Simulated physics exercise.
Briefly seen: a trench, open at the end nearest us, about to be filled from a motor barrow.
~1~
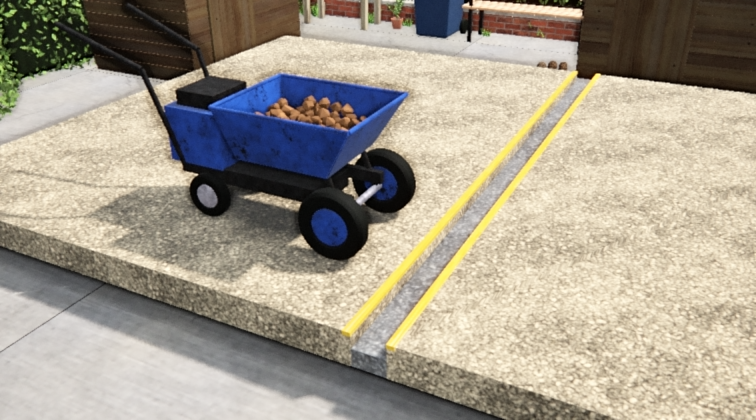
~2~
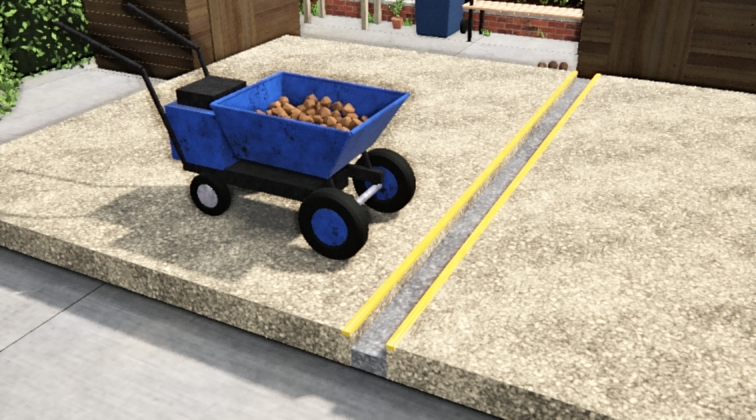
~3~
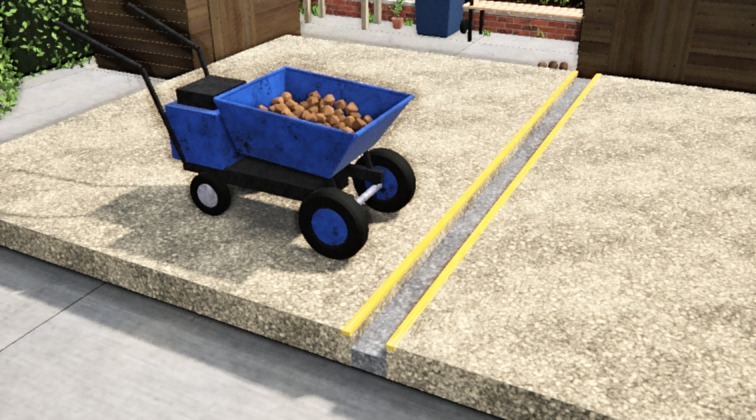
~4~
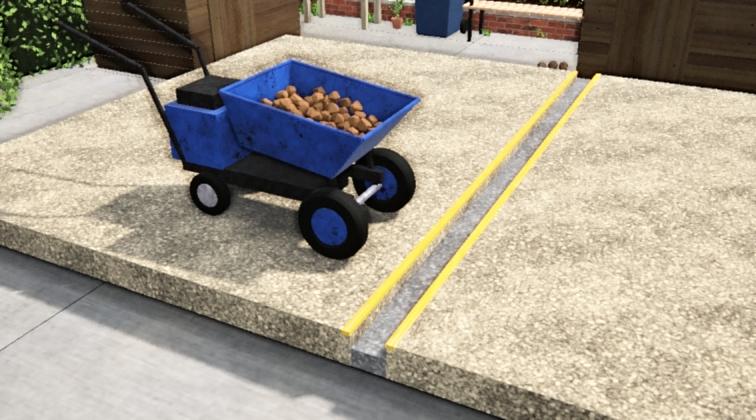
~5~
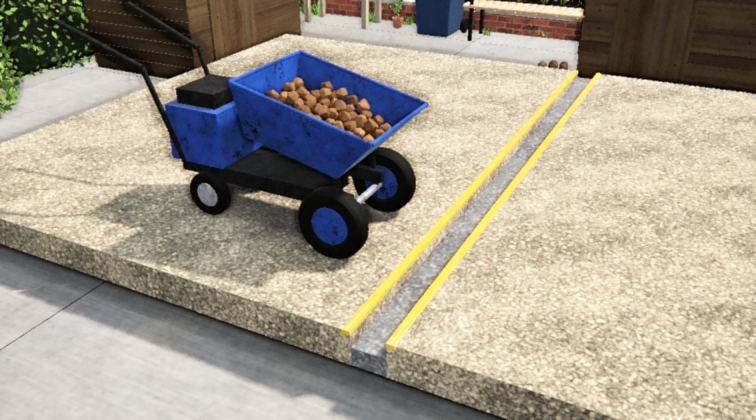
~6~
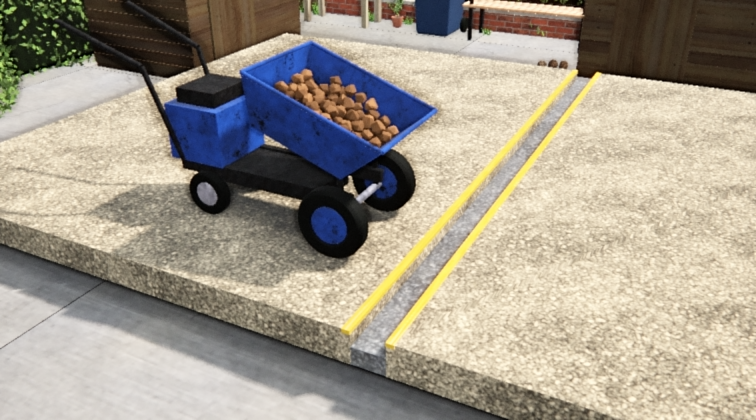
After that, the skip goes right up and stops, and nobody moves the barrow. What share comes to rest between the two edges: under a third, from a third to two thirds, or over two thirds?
Under a third.
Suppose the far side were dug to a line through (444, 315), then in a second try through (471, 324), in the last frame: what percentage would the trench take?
First try: About 40 %; second try: About 80 %.
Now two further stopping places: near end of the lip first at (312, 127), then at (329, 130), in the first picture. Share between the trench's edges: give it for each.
Well, you'd get roughly 50 per cent from the first place and roughly 40 per cent from the second.
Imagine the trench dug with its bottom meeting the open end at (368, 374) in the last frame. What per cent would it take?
10 %.
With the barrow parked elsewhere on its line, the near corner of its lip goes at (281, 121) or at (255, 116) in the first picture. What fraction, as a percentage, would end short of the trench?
First place: Around 40 per cent. Second place: Around 60 per cent.
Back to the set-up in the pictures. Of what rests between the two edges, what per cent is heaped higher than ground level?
My best guess is some 5 per cent.
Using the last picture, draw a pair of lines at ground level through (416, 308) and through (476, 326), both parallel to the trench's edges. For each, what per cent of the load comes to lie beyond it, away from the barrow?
90 % and 40 %.
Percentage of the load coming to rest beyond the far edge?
90 percent.
Just after the last frame, skip tipped steeply; every one in the skip.
A moment on, skip tipped right over; the larger part in the skip; about a tenth beyond it; just a few falling.
Further on, skip tipped right over; roughly a quarter in the skip; just a few in or heaped over the trench; the larger part beyond it.
When it is over, skip tipped right over; about a tenth in or heaped over the trench; the larger part beyond it.
